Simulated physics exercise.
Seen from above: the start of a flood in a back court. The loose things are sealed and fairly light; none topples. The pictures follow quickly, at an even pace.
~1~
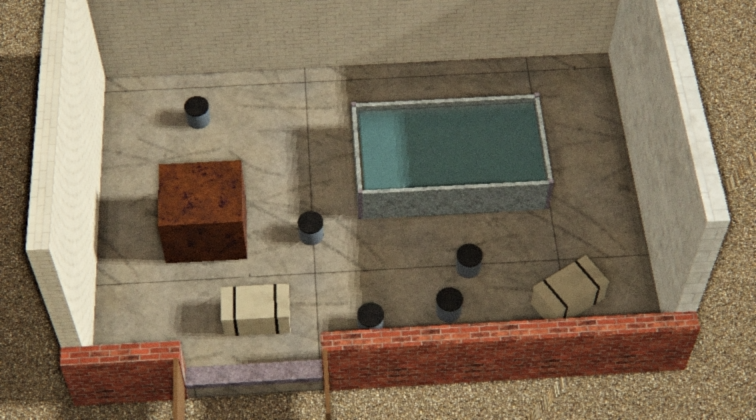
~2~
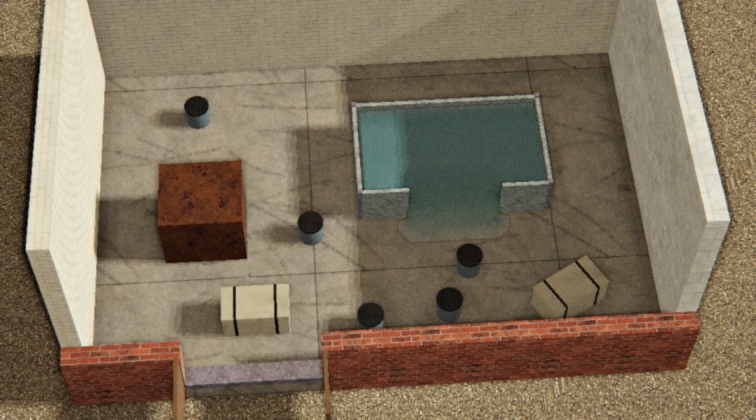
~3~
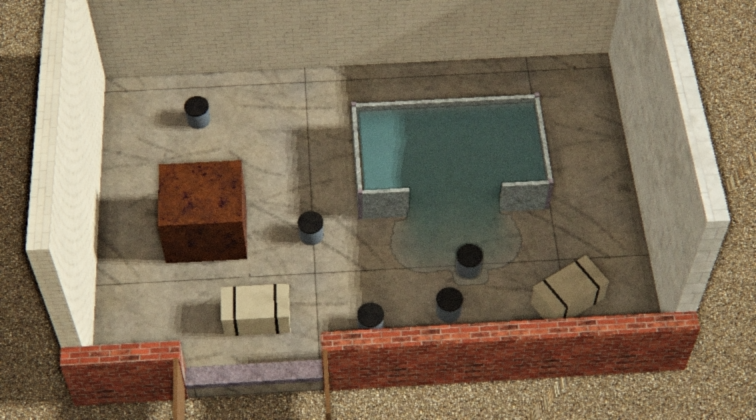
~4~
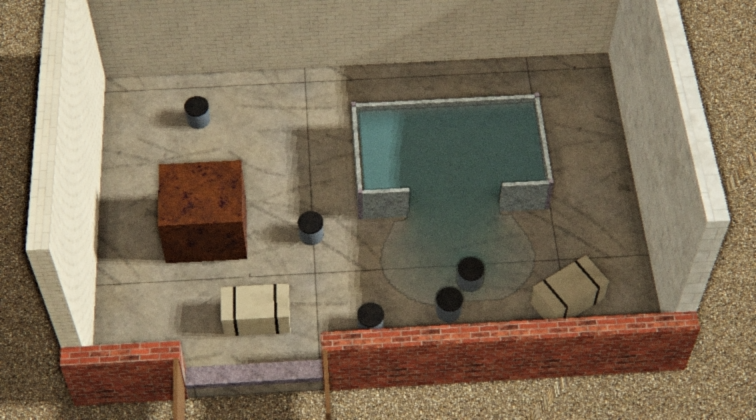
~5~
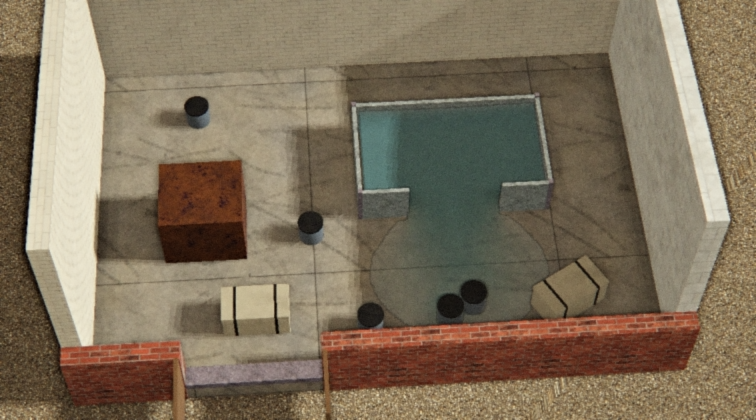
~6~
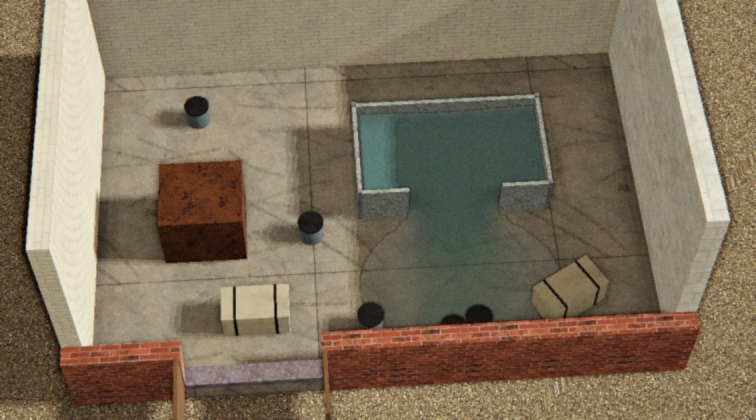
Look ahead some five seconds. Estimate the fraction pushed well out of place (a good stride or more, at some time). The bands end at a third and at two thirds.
It is two thirds or above.
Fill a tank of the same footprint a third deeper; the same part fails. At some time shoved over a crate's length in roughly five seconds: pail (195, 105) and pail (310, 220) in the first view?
In turn: Under that, less than that.
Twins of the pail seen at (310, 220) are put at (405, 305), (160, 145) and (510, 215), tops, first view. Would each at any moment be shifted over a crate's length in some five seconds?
In that order: Moved that far, under that, that far or more.
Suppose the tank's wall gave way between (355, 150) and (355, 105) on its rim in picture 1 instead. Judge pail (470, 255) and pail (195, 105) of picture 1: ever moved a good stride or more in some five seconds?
In that order: Less than that, yes.
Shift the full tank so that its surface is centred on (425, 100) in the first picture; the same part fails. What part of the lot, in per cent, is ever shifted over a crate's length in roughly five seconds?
Near 60 in a hundred.
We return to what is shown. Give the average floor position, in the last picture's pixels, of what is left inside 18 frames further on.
Close to (319, 241).
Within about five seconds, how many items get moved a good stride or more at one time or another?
The number is 5.
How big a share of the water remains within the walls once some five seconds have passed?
Roughly 96 per cent.
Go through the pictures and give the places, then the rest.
The first picture shows a pail at (470, 255) rests on the ground; a pail at (450, 299), on the bottom; 0 of 7 have shifted.
The second picture shows a pail at (470, 255) rests on the ground; a pail at (450, 299) rests on the ground; 0 of 7 have shifted.
The third picture shows a pail at (470, 255), on the bottom; a pail at (450, 299) rests on the ground; 0 of 7 have shifted.
The fourth picture shows a pail at (471, 269) rests on the ground, close to its start; a pail at (450, 299), on the bottom; 1 of 7 have shifted.
The fifth picture shows a pail at (474, 292) rests on the ground, a stride from its start; a pail at (451, 306), on the bottom, close to its start; 2 of 7 have shifted.
The sixth picture shows a pail at (479, 317), on the bottom, a stride from its start; a pail at (454, 327) rests on the ground, a stride from its start; 2 of 7 have shifted.
A moment on, 1 of 7 are well off their spots; 2 afloat.
Next, 4 of 7 are well off their spots; 4 afloat.
Later, 5 of 7 are well off their spots; 3 afloat.
In the end, 5 of 7 are well off their spots, and 5 have been at some point; 4 afloat.
